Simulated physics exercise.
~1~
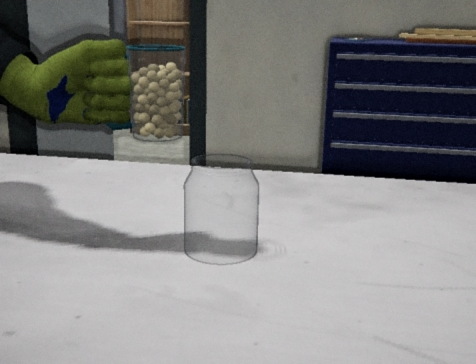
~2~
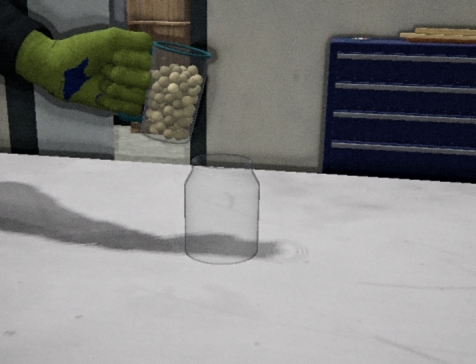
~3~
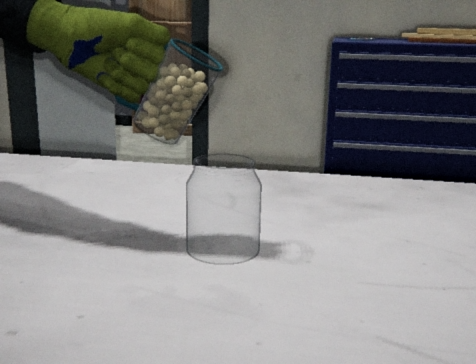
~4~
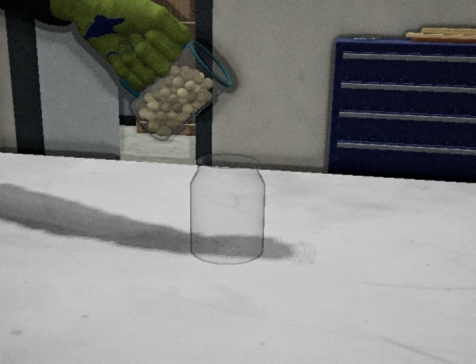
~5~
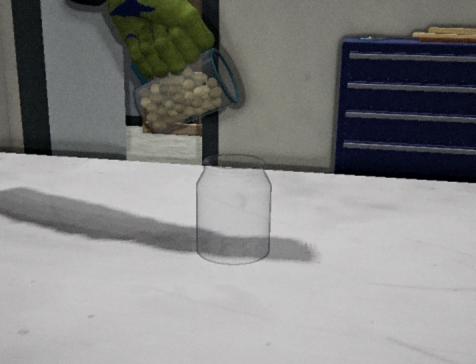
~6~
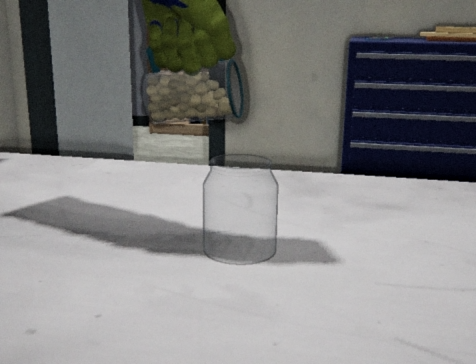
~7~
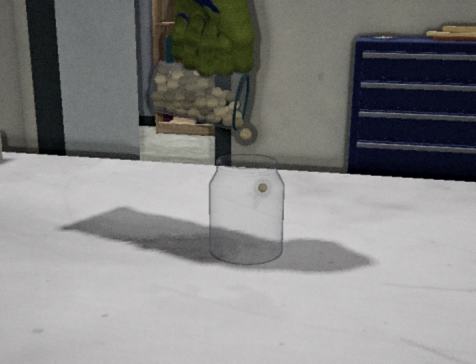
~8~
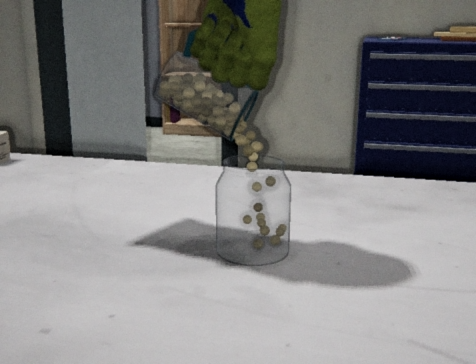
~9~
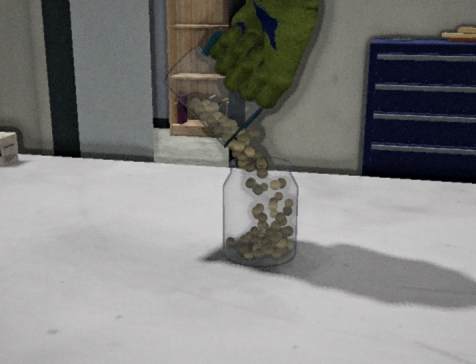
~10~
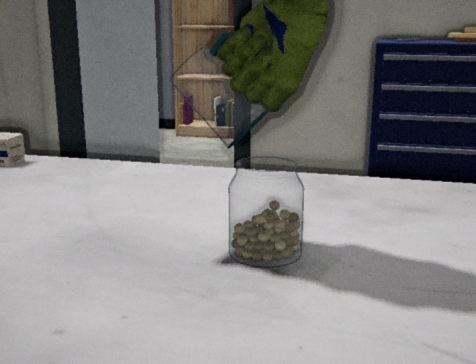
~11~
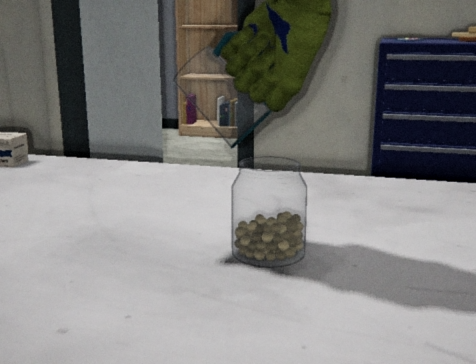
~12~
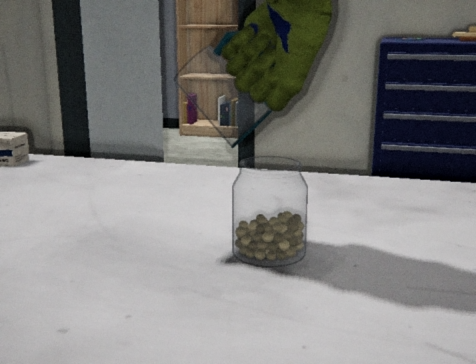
In this clip, a green-gloved hand moves a clear cup of round, pale nuts to the right above an empty glass jar on a white table, tipping it until the nuts pour in, and ends holding the emptied cup over the partly filled jar.
